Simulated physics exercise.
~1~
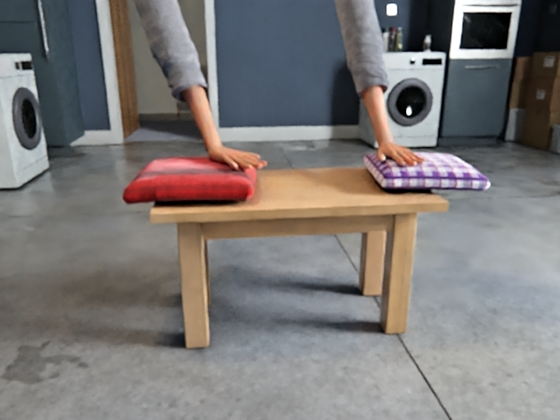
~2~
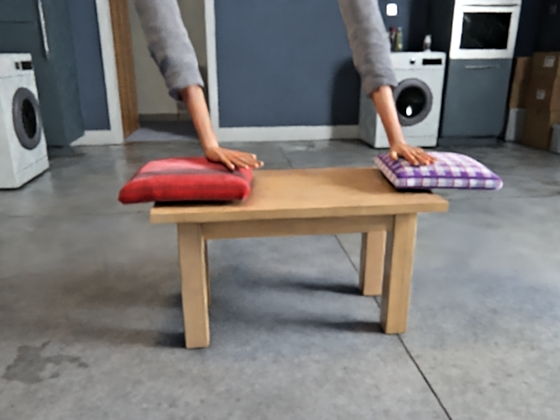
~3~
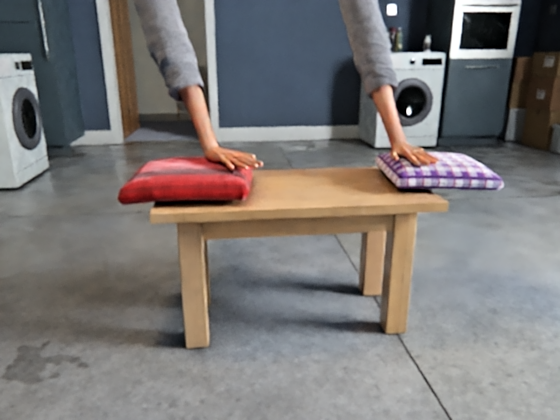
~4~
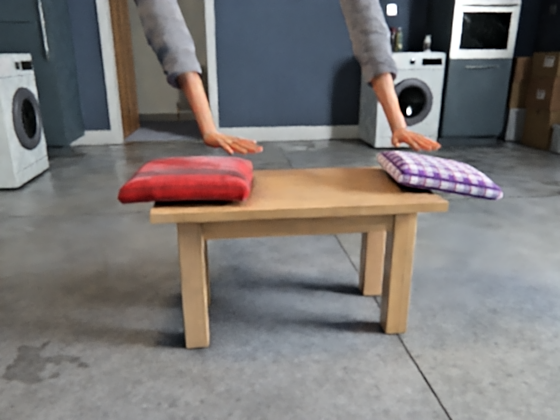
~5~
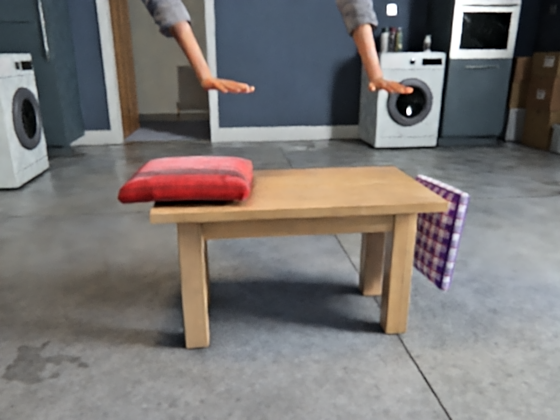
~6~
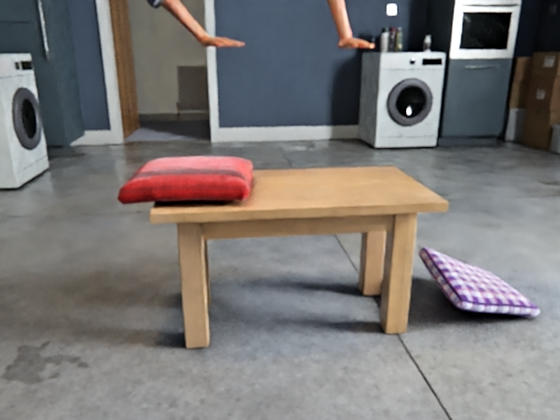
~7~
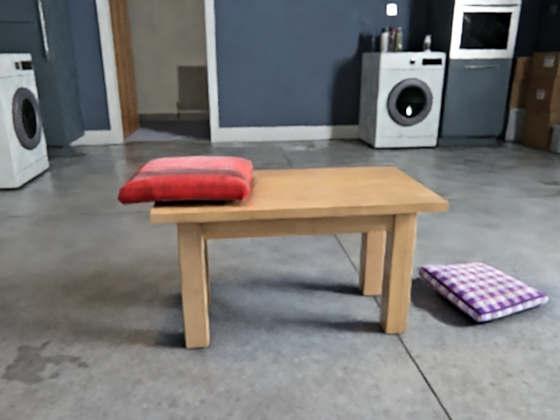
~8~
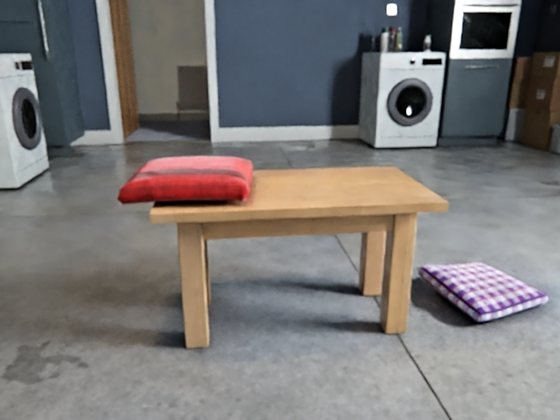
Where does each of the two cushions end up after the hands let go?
The red cushion stays on top of the bench at its left end, while the purple cushion falls off the right end and comes to rest on the floor.
In a room with a grey floor and washing machines along the back, two hands press on a red cushion and a purple checked cushion at either end of a short wooden bench. The hands slide the cushions slightly outward, so that both stick out over the ends, and hold them there briefly. Then the hands lift away and draw back out of view. The purple cushion tips off the right end and drops to the floor, where it settles flat beside the bench. The red cushion stays still on the left end.
